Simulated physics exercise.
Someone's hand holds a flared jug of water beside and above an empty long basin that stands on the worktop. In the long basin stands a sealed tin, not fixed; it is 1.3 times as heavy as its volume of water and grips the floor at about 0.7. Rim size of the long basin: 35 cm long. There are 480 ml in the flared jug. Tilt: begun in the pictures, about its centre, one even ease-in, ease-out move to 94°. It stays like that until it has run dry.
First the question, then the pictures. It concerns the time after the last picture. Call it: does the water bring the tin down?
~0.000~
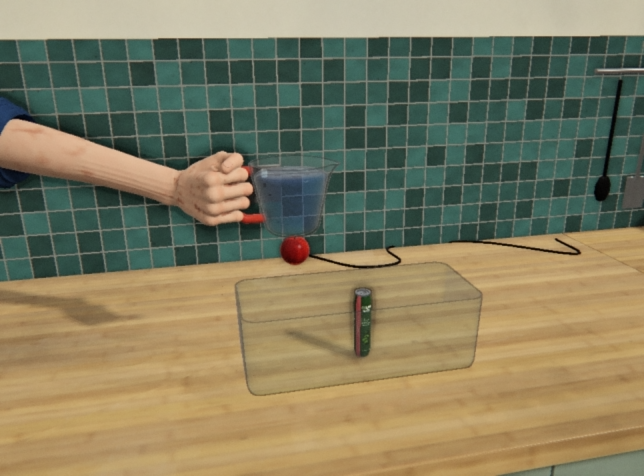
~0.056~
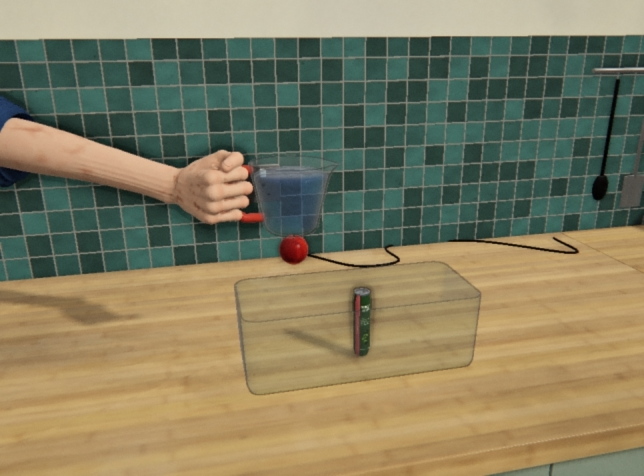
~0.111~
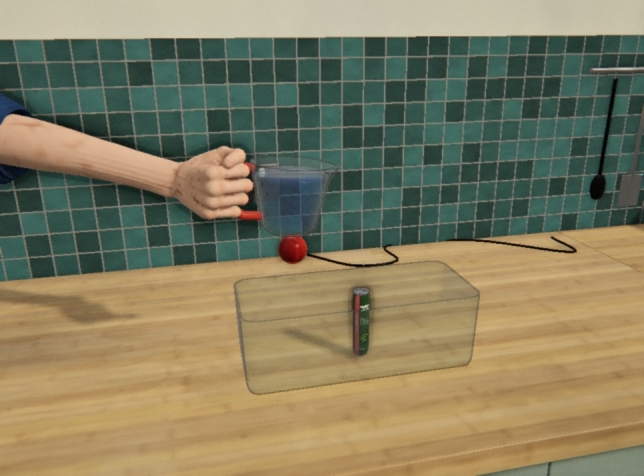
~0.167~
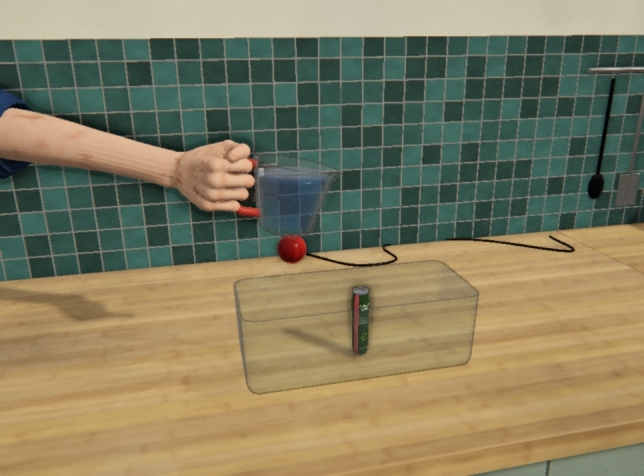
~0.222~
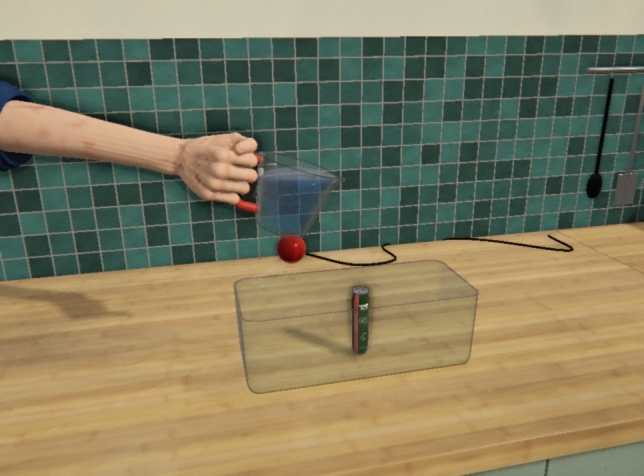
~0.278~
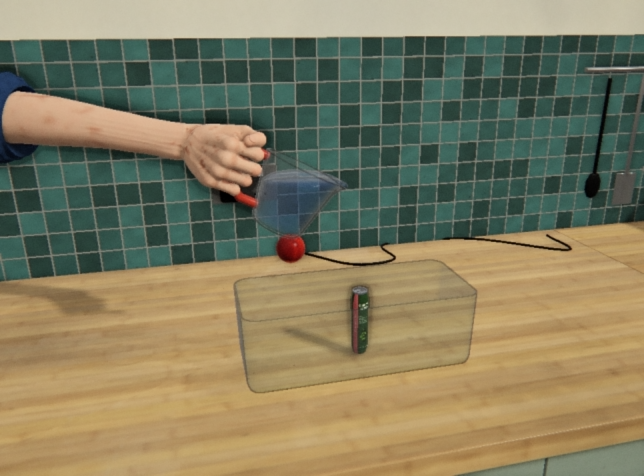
Call: Not brought down.
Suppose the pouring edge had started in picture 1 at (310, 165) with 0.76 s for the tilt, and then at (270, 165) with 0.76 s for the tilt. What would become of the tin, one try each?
Try 1: Tipped over; try 2: Still standing.
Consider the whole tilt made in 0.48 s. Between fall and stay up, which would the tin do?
It stays steady, then.
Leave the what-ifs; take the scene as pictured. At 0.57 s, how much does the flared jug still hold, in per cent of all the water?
About 50 per cent.
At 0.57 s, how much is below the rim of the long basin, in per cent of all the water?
I'd estimate some 20 percent of the liquid.
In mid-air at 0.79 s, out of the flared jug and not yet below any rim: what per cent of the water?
Roughly 14 %.
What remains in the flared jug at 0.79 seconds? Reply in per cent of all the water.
Roughly 10 percent remains.
After 0.57 s the tilt is 81° and 49 per cent is still to pour; the tin stands where it began.
After 0.79 s the tilt is 94° and 10 per cent is still to pour; the tin stands where it began.
After 1.01 s the tilt is 94° and 1 per cent is still to pour; the tin stands where it began.
After 1.26 s the tilt is 94° and 0 per cent is still to pour; the tin stands where it began.
In the end the tin stands where it began.
